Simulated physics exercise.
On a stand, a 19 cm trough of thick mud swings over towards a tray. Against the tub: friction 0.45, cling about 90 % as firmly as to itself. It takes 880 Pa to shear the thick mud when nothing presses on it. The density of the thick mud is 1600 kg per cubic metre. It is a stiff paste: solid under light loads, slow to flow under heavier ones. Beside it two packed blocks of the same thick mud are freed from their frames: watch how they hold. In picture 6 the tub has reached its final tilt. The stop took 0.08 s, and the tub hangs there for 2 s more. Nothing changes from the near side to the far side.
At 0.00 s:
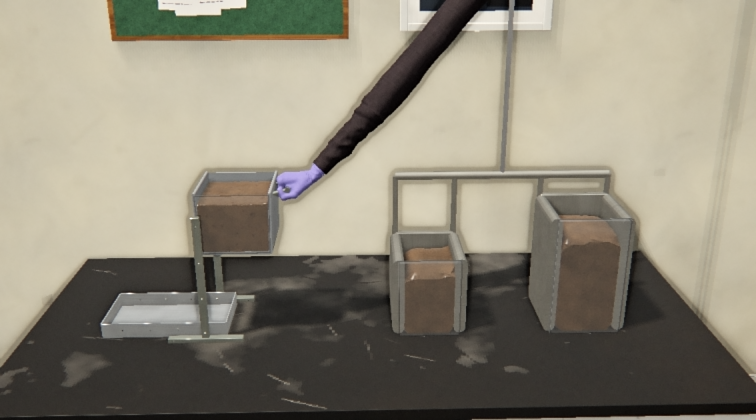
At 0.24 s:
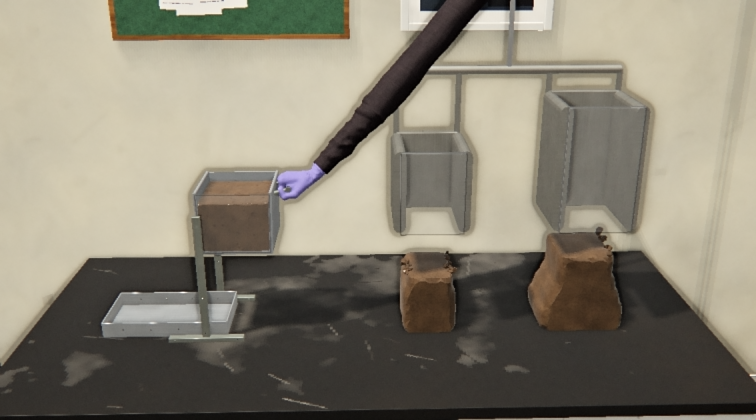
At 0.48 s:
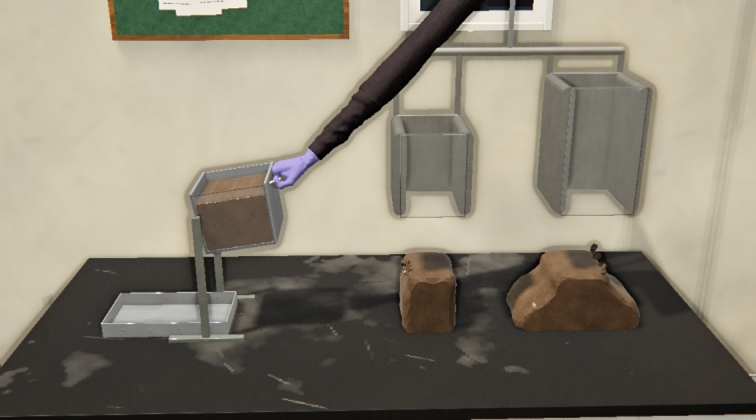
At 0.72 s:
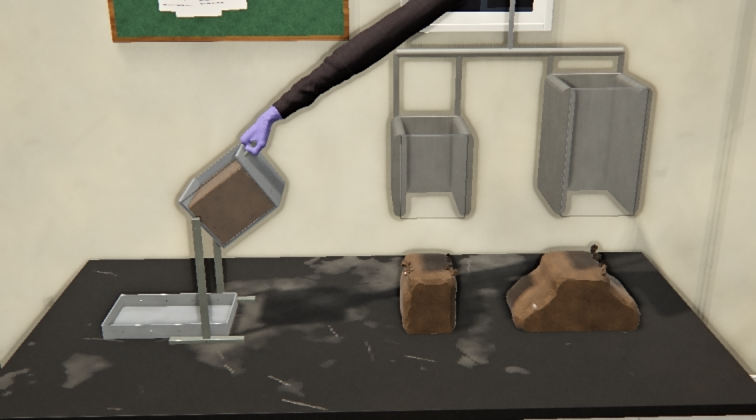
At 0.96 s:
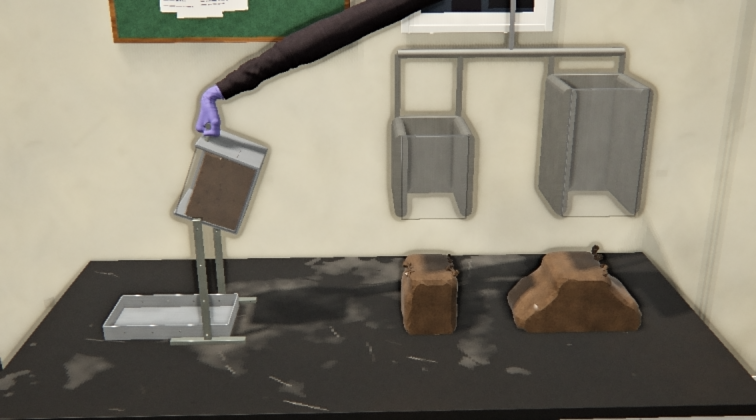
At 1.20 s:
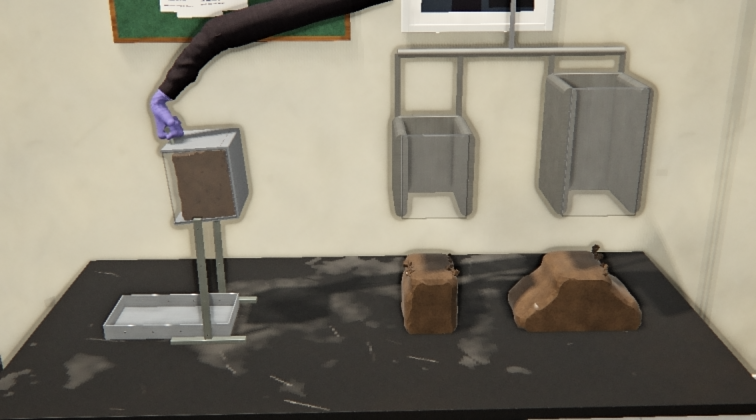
Two joined grey moulds rise off two brown mud blocks on a black table against a cream wall, seen from a fixed, slightly raised front view. The left block keeps nearly its shape while the larger right one slumps and spreads, beside a mud-filled grey tub above a pale tray. A purple-gloved, dark-sleeved hand then swings the tub leftward onto its side, the mud staying inside.
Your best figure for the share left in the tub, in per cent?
Expect roughly 51 %.
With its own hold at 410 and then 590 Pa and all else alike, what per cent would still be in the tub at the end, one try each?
In that order: 35 %, 40 %.
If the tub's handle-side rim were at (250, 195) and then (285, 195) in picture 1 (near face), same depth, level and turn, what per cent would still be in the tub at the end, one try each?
In turn about 100 %, 40 %.
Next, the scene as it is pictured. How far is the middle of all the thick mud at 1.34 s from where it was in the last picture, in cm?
Some 2 cm.
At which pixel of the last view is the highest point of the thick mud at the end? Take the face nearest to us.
Around (216, 185).
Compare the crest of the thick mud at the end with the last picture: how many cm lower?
About 11 cm.
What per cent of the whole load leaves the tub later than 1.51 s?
About 40 %.
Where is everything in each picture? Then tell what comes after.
In the first frame, handle-side rim at (268, 195), tilt 0 degrees; top of the thick mud at (214, 204); blocks stand 21 cm, 33 cm (left to right).
In the second frame, handle-side rim at (268, 194), tilt 0 degrees; top of the thick mud at (215, 204); blocks stand 21 cm, 27 cm (left to right).
In the third frame, handle-side rim at (263, 185), tilt 8 degrees; top of the thick mud at (260, 195); blocks stand 20 cm, 21 cm (left to right).
In the fourth frame, handle-side rim at (235, 158), tilt 38 degrees; top of the thick mud at (239, 168); blocks stand 20 cm, 20 cm (left to right).
In the fifth frame, handle-side rim at (196, 147), tilt 69 degrees; top of the thick mud at (206, 154); blocks stand 20 cm, 20 cm (left to right).
In the sixth frame, handle-side rim at (162, 154), tilt 94 degrees; top of the thick mud at (220, 151); blocks stand 20 cm, 20 cm (left to right).
After 1.34 s, the tub is at 94 degrees and holds 100 %.
After 1.51 s, the tub is at 94 degrees and holds 90 %.
After 1.68 s, the tub is at 94 degrees and holds 71 %.
After 1.85 s, the tub is at 94 degrees and holds 54 %.
After 3.20 s, at the end, the tub is at 94 degrees and holds 51 %.
